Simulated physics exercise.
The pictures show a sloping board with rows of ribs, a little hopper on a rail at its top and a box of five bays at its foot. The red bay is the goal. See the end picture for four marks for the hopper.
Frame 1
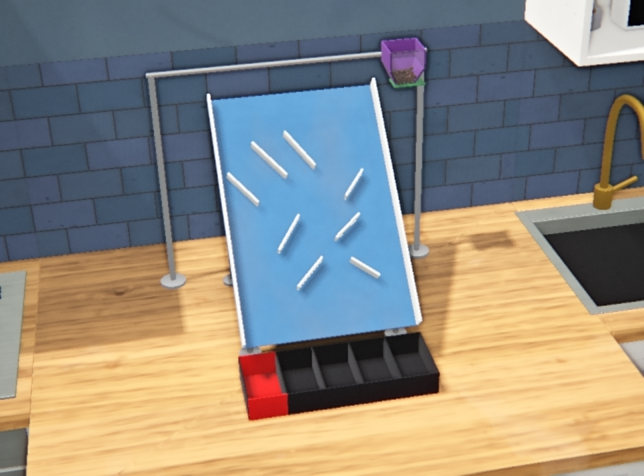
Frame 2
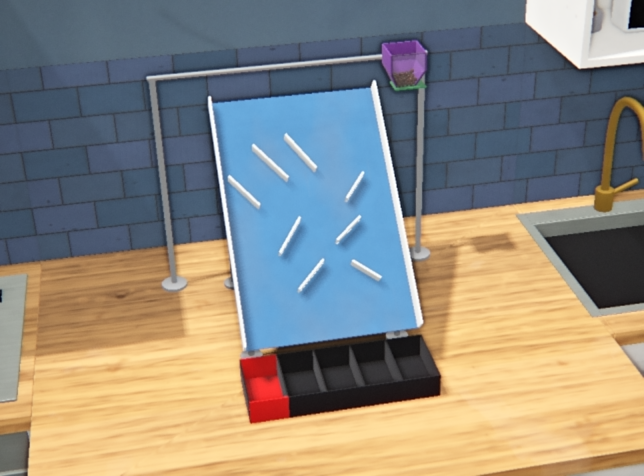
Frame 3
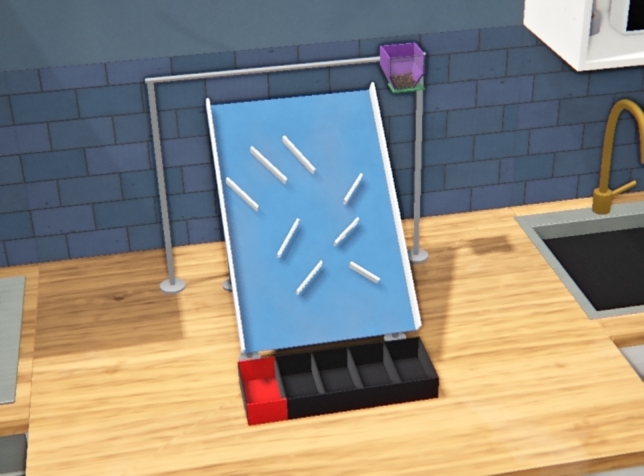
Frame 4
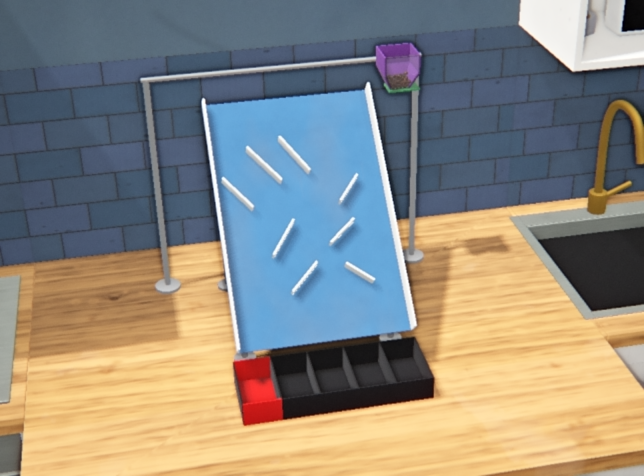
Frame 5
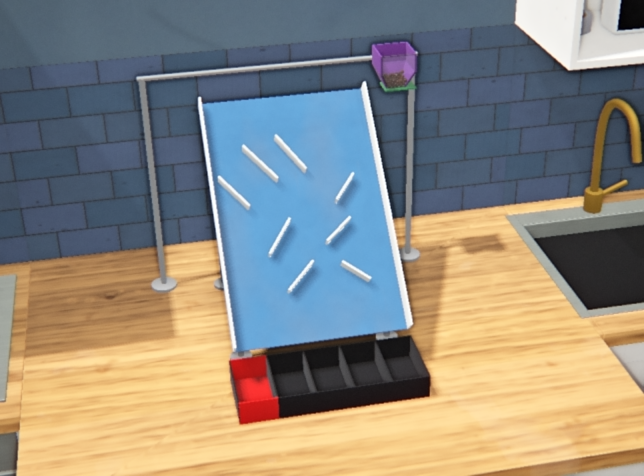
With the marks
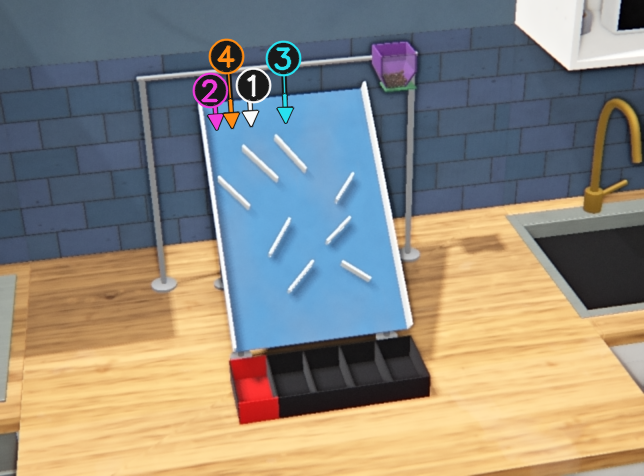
A blue sloping board with white ribs stands below a purple hopper, and nothing visibly moves.
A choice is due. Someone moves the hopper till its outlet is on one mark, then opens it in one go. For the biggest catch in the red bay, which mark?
I would pick mark 2.
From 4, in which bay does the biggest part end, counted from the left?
The first from the left.
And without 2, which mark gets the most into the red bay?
Here it is mark 4.
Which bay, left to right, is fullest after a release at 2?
The first.
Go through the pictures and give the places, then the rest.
The first picture shows hopper near (403, 78), chocolate balls, door shut.
The second picture shows ribs (253, 145) to (288, 177), (285, 134) to (316, 167), (229, 176) to (260, 205).
The third picture shows ribs (345, 200) to (362, 174), (278, 255) to (298, 219), (336, 242) to (359, 218).
The fourth picture shows ribs (293, 291) to (317, 261), (346, 262) to (375, 280).
The fifth picture shows red bay near (259, 409), number 1 of 5 from the left.
On the marked copy, mark 1 meets the board at (251, 120); mark 2 meets the board at (216, 124); mark 3 meets the board at (285, 117); mark 4 meets the board at (231, 122).
With 1, close to a third in the red bay, close to half in other bays, close to a quarter outside the box.
With 2, the bulk in the red bay, a small share in other bays, a small share outside the box.
With 3, close to half in the red bay, close to a third in other bays, a small share outside the box.
With 4, close to two thirds in the red bay, close to a quarter in other bays, a small share outside the box.
